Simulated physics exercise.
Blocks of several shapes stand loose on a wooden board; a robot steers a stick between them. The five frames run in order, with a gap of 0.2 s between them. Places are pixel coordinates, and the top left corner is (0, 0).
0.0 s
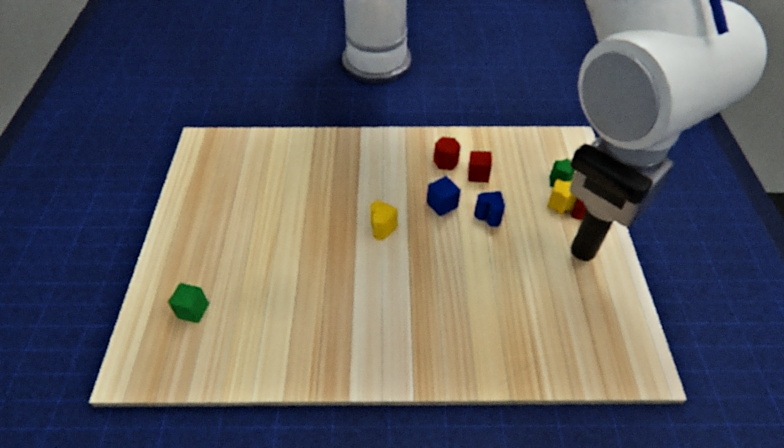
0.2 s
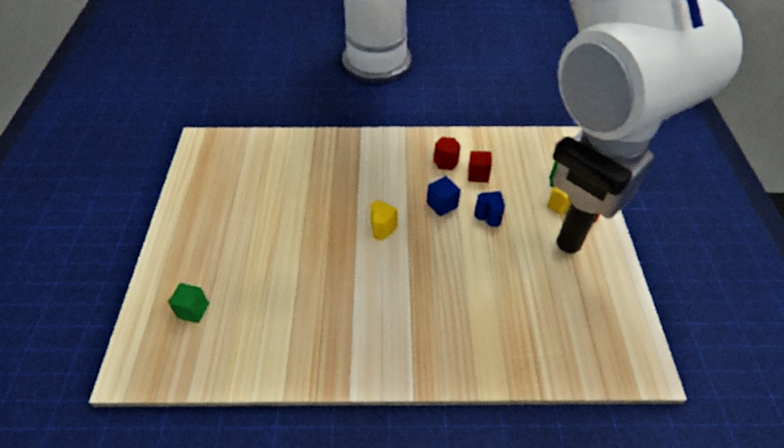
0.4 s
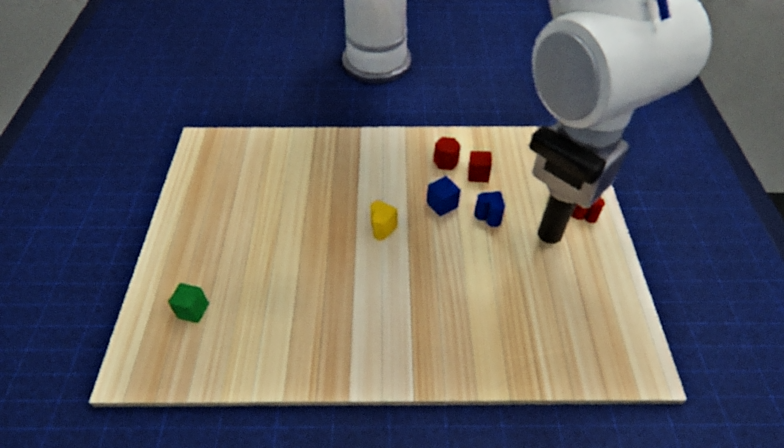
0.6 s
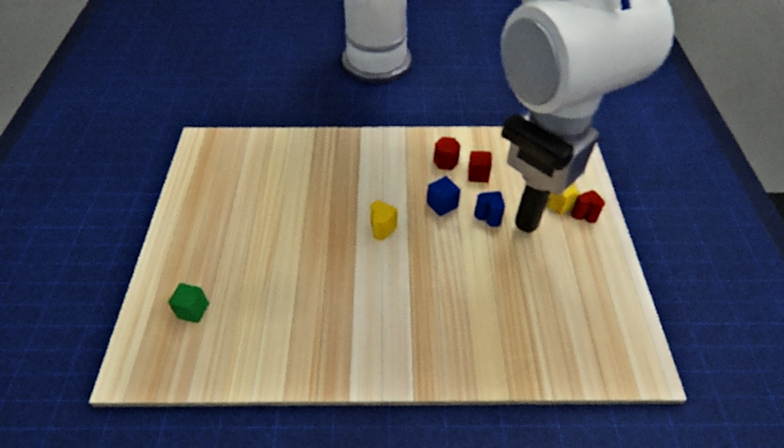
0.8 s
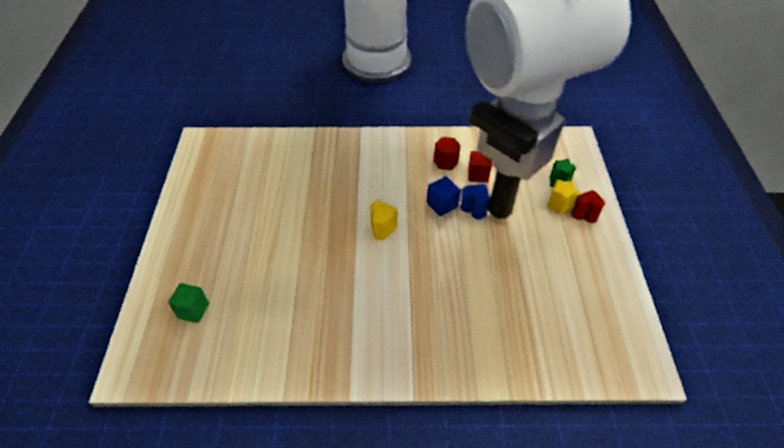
On a wooden board, a robot's stick moves left and nudges a blue block leftward.
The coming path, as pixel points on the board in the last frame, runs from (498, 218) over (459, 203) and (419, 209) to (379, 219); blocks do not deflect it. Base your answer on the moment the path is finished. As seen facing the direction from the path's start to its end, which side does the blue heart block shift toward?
The blue heart block is shifted sideways to the right, facing along the path from start to end.
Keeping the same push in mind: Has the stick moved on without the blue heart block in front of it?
Yes - that is the case.
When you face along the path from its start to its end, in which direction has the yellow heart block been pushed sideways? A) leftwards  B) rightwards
Choice A: Leftwards.
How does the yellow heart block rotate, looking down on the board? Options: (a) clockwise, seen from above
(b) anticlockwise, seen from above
(b)
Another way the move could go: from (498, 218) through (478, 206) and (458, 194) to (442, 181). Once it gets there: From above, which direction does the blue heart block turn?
Clockwise, looking down.
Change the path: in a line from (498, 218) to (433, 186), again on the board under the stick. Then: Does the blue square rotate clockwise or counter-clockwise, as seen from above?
That block twists counter-clockwise.
On the path given first. One third of the way, stick (460, 195); blue square (431, 188), turned 10° anticlockwise; blue heart block (447, 172), turned 55° clockwise.
Two thirds of the way, stick (419, 201); blue square (391, 189); blue heart block (440, 170), turned 90° clockwise.
At the end, stick (378, 211); yellow heart block (367, 219), turned 25° anticlockwise; blue square (363, 187), turned 90° clockwise; blue heart block (440, 170), turned 90° clockwise; red square not moved.
